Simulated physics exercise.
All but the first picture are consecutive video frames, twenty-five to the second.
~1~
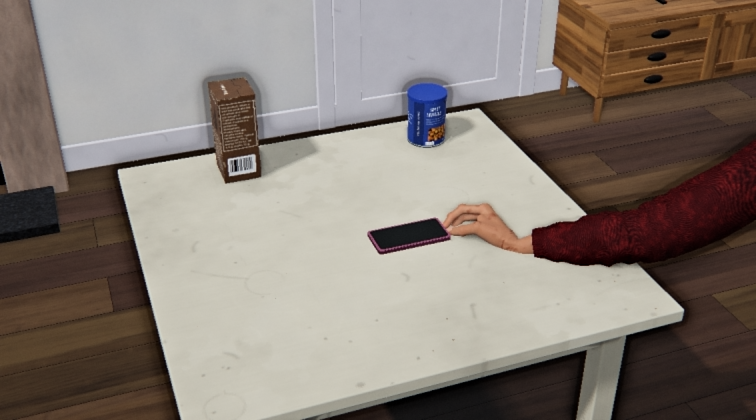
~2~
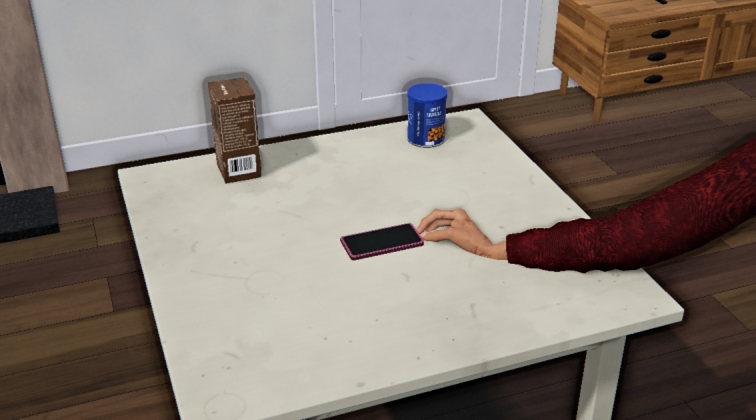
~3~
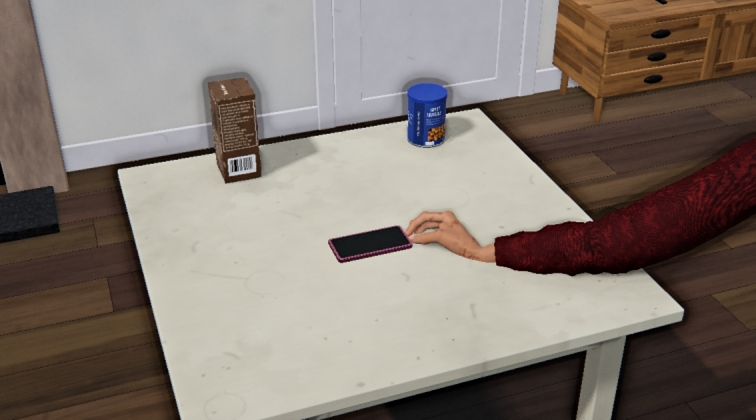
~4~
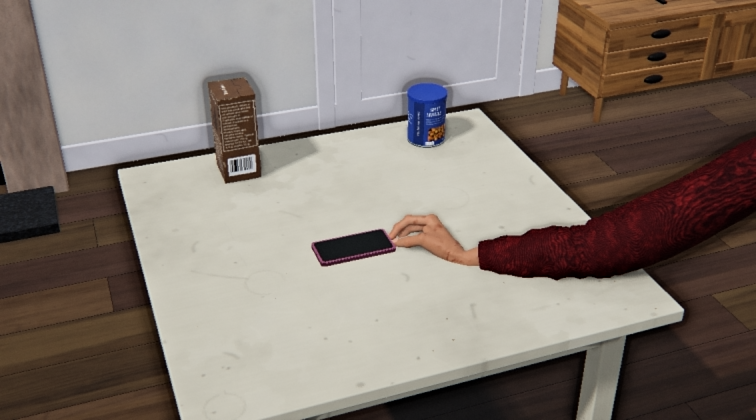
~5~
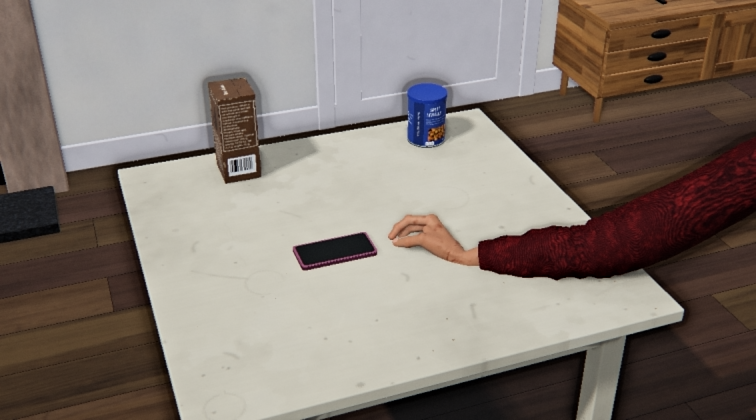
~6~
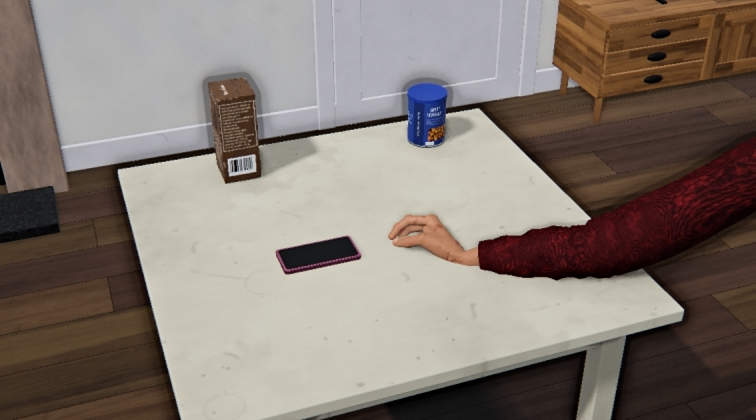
A pink phone slides left across a white table as a hand pushes it, then separates.
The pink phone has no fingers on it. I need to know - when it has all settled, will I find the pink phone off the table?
No, it is going to end its trip on the table.
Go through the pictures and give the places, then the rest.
Under the hand; pink phone (409, 236), in the first picture.
Under the hand; pink phone (382, 241), in the second picture.
Under the hand; pink phone (370, 244), in the third picture.
Pink phone (353, 247), in the fourth picture.
Pink phone (335, 251) shifted a little, in the fifth picture.
Pink phone (318, 254) shifted a little, in the sixth picture.
Then, 0.10 s on from there, pink phone shifted about its own width near (285, 261).
Then, 0.20 s on from there, pink phone shifted about its own width near (263, 266).
In the end, moved from the start, pink phone. At the end, from the last picture's camera, pink phone near (255, 268).
